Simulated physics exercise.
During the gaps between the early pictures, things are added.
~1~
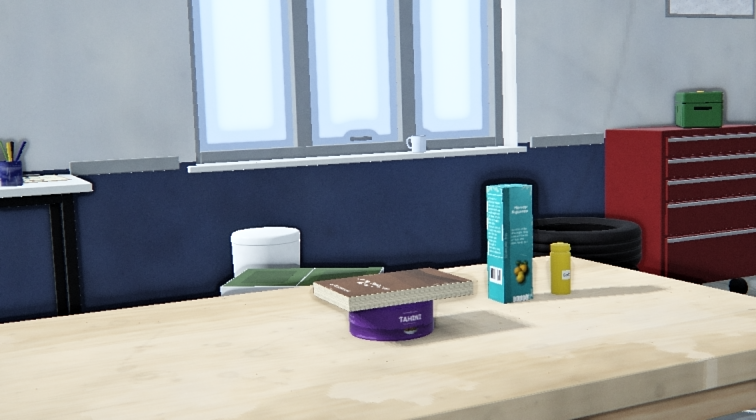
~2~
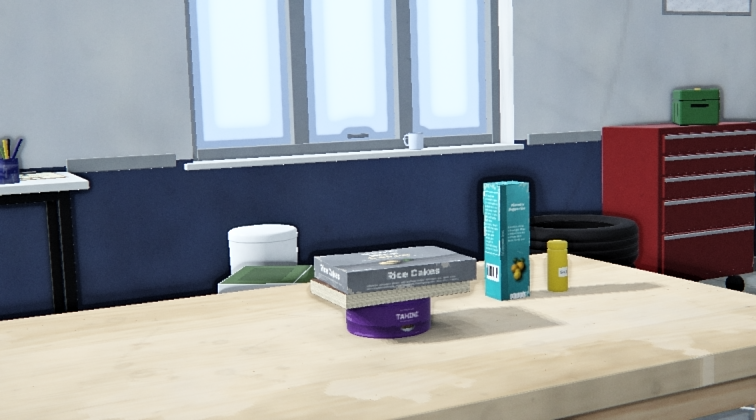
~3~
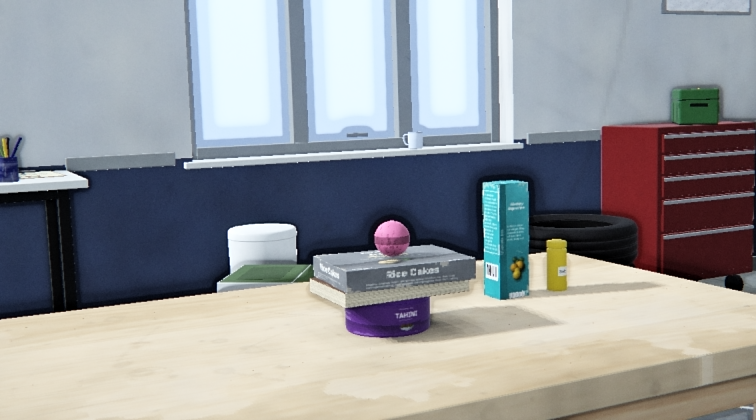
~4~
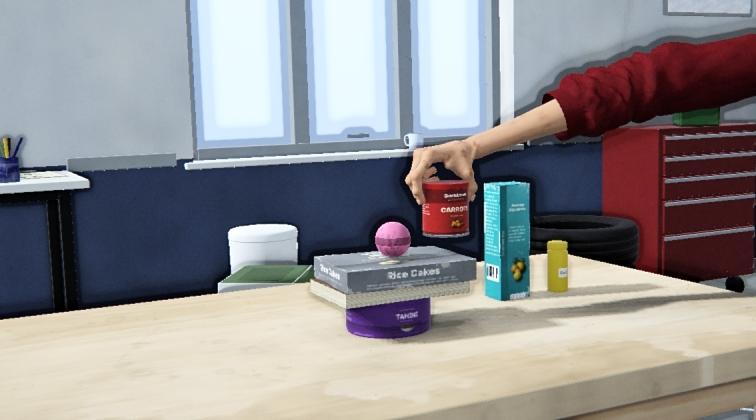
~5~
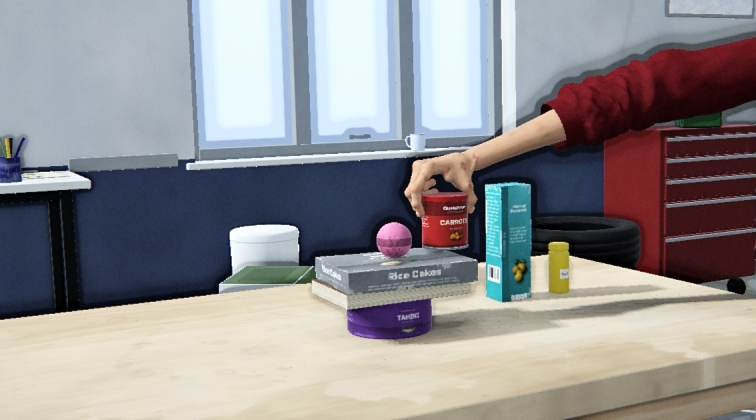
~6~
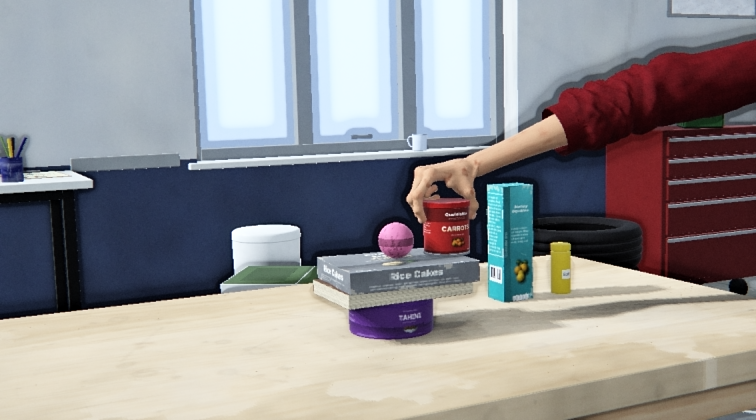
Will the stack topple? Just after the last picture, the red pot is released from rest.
The tower stays put.
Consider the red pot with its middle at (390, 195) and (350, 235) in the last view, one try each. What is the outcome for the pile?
Case one: The pile topples; case two: It stands firm.
Then, 0.90 s after the last picture, nothing has stirred.
Then, 2.10 s after the last picture, red pot resting near (447, 227).
At rest, all 7 in place. Seen from the same camera at the end, red pot near (447, 227). The pile keeps its balance.
